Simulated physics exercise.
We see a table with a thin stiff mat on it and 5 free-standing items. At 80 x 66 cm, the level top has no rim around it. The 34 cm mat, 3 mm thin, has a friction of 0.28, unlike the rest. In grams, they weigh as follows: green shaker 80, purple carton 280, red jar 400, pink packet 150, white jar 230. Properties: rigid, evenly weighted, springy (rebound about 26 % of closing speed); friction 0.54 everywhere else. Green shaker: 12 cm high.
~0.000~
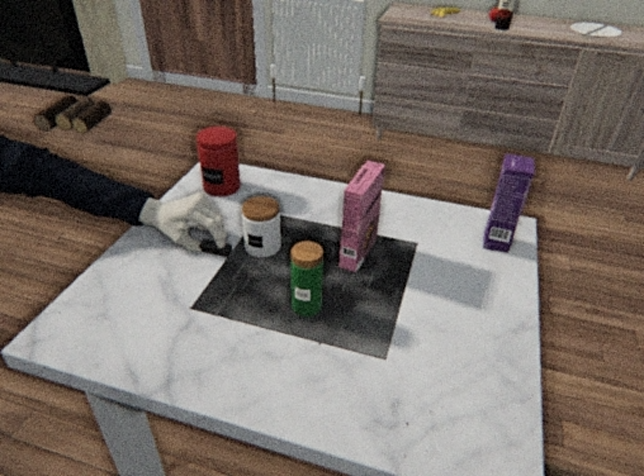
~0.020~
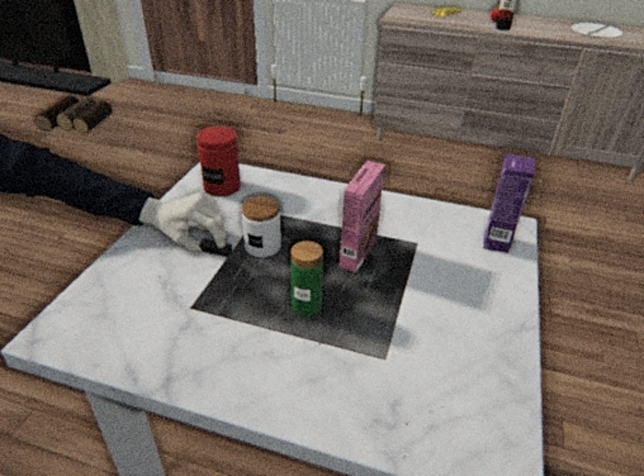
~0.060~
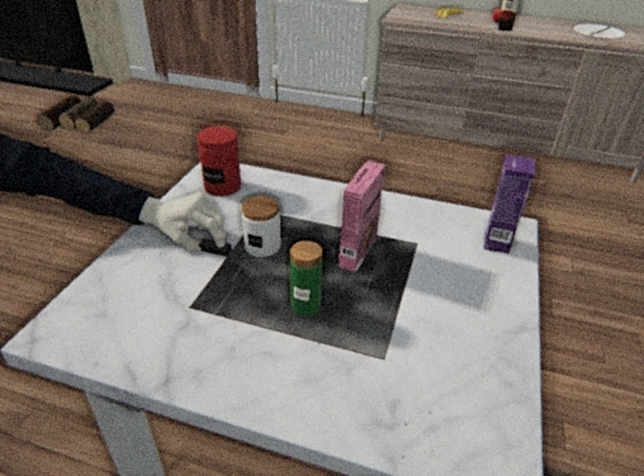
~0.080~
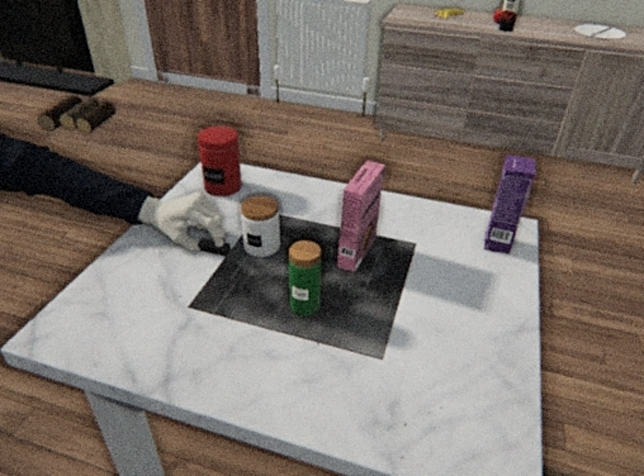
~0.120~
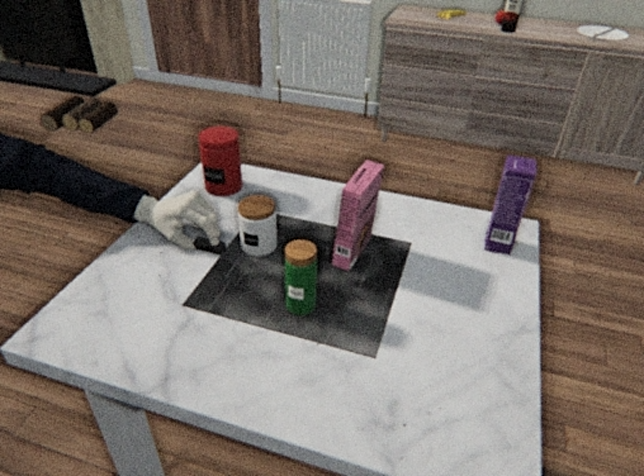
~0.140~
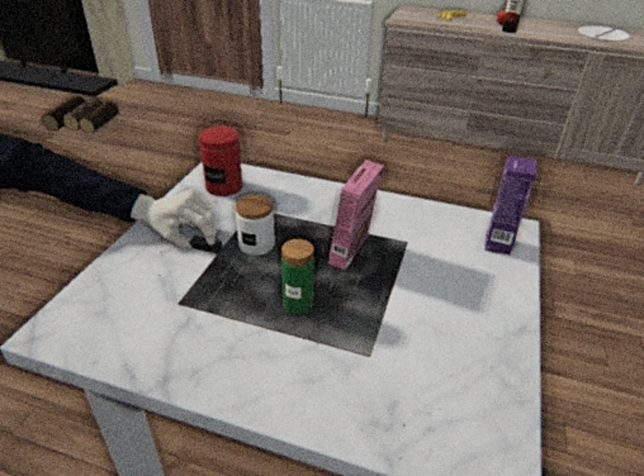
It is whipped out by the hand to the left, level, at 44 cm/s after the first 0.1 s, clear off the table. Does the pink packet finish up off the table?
No, it stays up there.
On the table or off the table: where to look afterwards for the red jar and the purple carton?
Final state - red jar: Inside the limits; purple carton: Inside the limits.
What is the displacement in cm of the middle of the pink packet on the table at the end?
It ends about 11 centimetres from where it started.
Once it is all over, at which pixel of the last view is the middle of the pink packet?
At roughly (316, 238).
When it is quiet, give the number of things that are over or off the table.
3.
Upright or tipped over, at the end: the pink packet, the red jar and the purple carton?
Final state - pink packet: Goes over; red jar: Remains on its base; purple carton: Remains on its base.
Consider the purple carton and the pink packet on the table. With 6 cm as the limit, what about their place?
As for the purple carton, it remains where it was, and the pink packet winds up somewhere else.
Around 0.44 s, 15 cm of pull; pink packet at 74° to upright near (329, 234); green shaker shifted 14 cm; white jar shifted 14 cm.
Around 0.74 s, 29 cm of pull; pink packet on its side near (316, 238); white jar shifted 27 cm; green shaker shifted 27 cm.
Around 1.14 s, 46 cm of pull; green shaker and white jar now off the table; pink packet on its side near (316, 238).
Around 1.54 s, 64 cm of pull; pink packet on its side near (316, 238).
Finally (2.1 s), off the table, green shaker and white jar; on their side or leaning hard on the table, pink packet; the other 2 still in place (within 6 cm). Final places as that camera would see them, pink packet near (316, 238).
